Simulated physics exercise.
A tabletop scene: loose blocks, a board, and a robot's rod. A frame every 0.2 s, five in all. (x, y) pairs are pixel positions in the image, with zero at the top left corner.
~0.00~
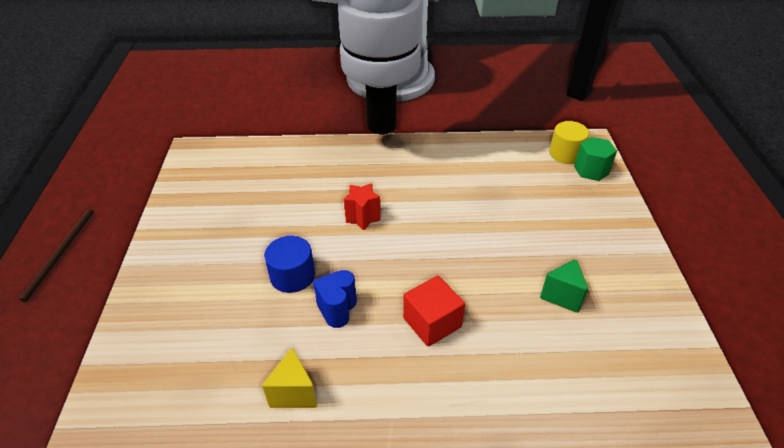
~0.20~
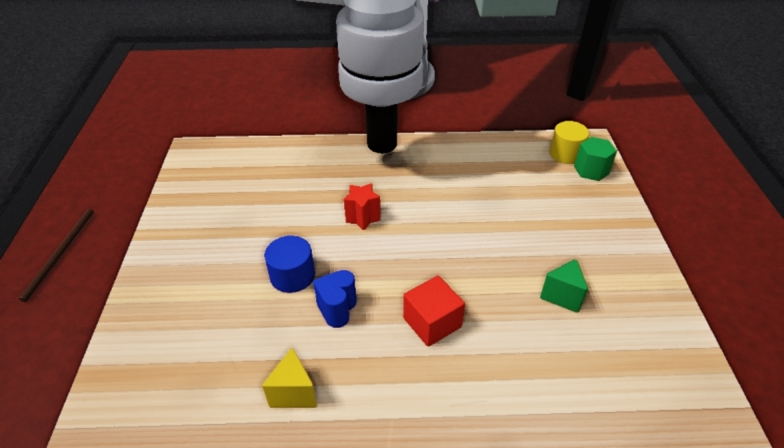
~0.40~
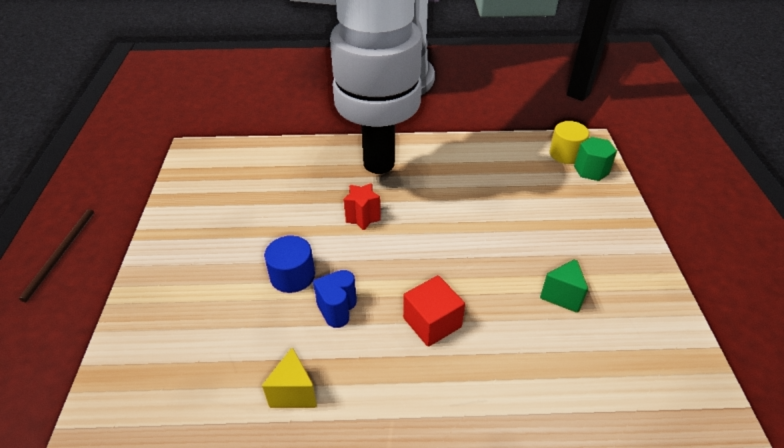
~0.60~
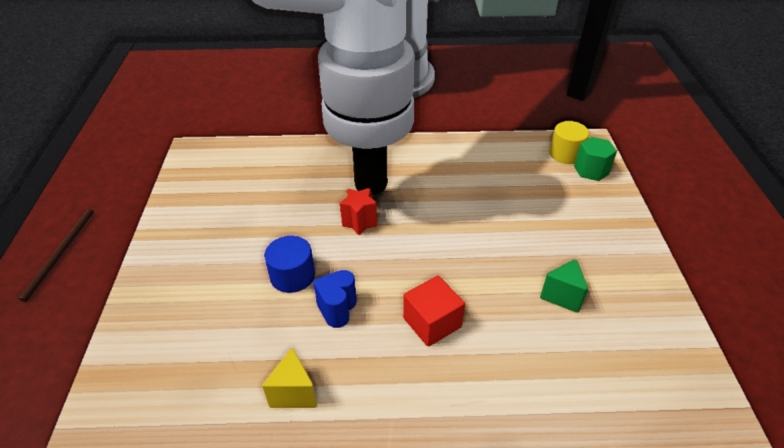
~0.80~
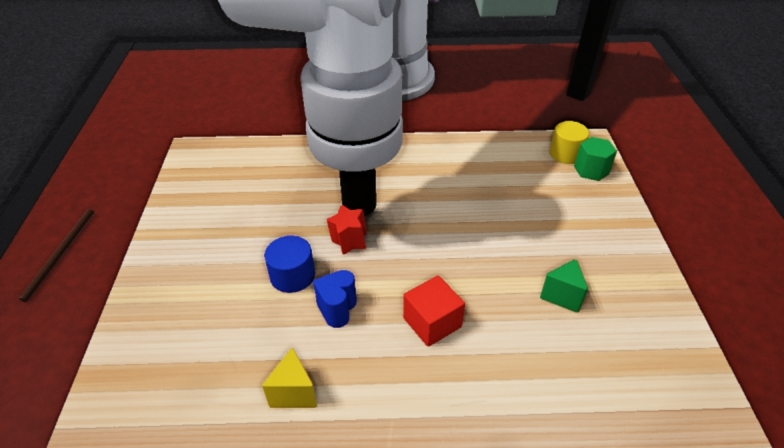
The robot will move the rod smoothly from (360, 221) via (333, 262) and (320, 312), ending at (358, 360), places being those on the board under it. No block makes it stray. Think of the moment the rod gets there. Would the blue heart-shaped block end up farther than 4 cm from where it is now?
I'd say yes.
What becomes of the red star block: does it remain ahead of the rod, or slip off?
The rod has moved past the red star block by the time the path ends.
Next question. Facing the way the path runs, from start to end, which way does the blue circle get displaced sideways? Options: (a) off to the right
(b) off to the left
a
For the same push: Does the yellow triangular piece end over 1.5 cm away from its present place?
Short answer: No.
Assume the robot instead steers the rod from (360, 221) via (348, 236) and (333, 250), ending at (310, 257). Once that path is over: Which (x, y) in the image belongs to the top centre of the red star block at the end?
Just about (314, 256).
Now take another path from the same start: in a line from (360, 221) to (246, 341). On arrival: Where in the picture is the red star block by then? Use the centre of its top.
Its top middle will sit at (293, 306).
What follows on the original path. One third of the way, rod at (331, 248); blue circle at (279, 259); blue heart-shaped block at (335, 288); red star block at (322, 264).
Two thirds of the way, rod at (318, 298); blue circle at (271, 266); blue heart-shaped block at (339, 328), turned 45° anticlockwise; red star block at (301, 317).
At the end, rod at (357, 346); blue circle at (271, 266); yellow triangular piece in place; blue heart-shaped block at (362, 375); red star block at (303, 335), turned 45° clockwise.
